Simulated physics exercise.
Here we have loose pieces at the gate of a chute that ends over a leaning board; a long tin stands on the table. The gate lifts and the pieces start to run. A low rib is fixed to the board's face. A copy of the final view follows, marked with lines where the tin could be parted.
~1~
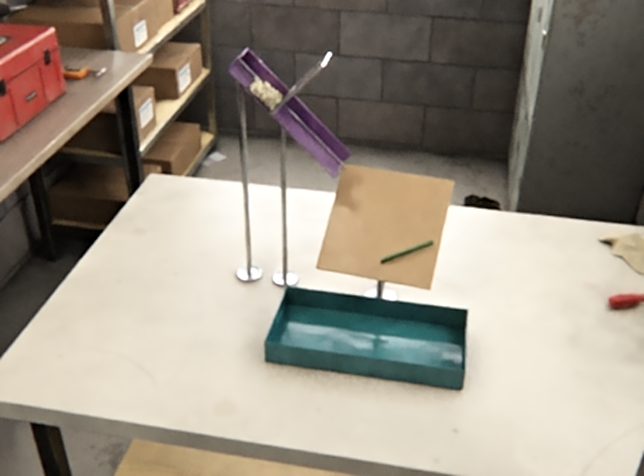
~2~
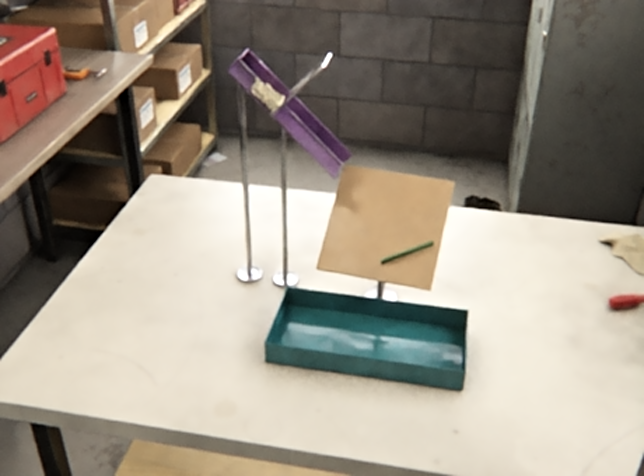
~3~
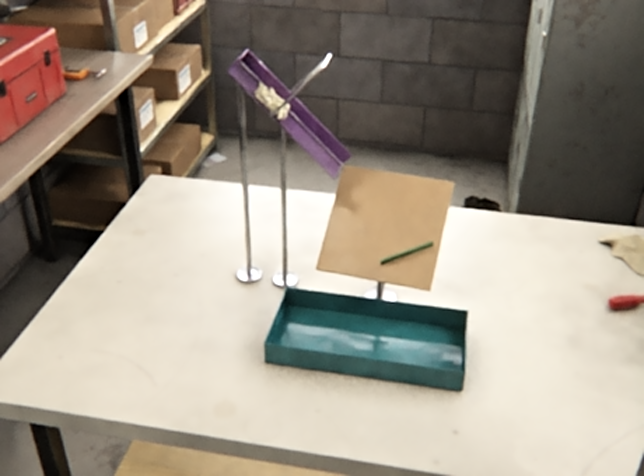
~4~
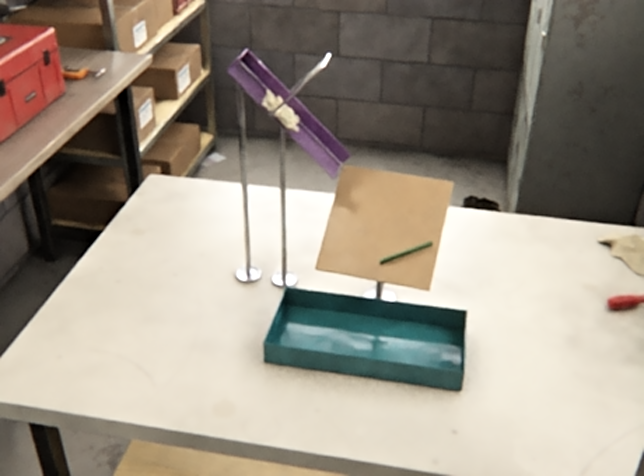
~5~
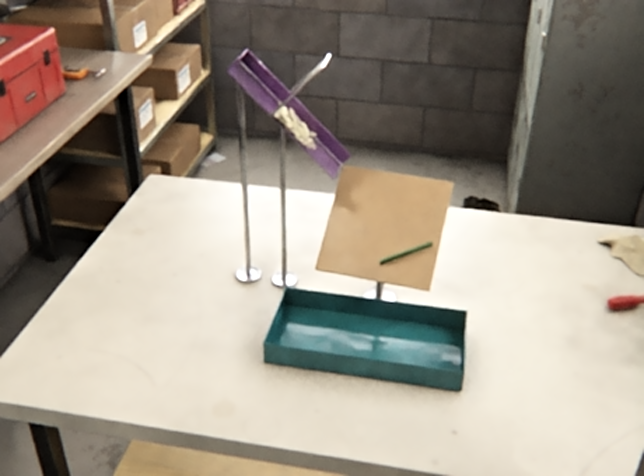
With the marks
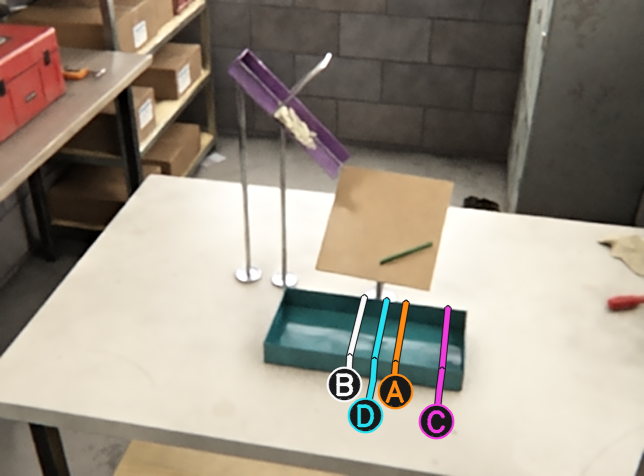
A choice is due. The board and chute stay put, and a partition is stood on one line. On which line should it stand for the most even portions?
It is B.
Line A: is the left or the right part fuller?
The left side.
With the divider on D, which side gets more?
More lands on the left.
On the marked copy, line A crosses the front rim at (395, 362); line B crosses the front rim at (349, 355); line C crosses the front rim at (442, 368); line D crosses the front rim at (374, 359).
If A is chosen, of what is caught, all but a few on the left of the divider, only a few on the right.
If B is chosen, of what is caught, close to half on the left of the divider, close to half on the right.
If C is chosen, of what is caught, all but a few on the left of the divider, only a few on the right.
If D is chosen, of what is caught, all but a few on the left of the divider, only a few on the right.
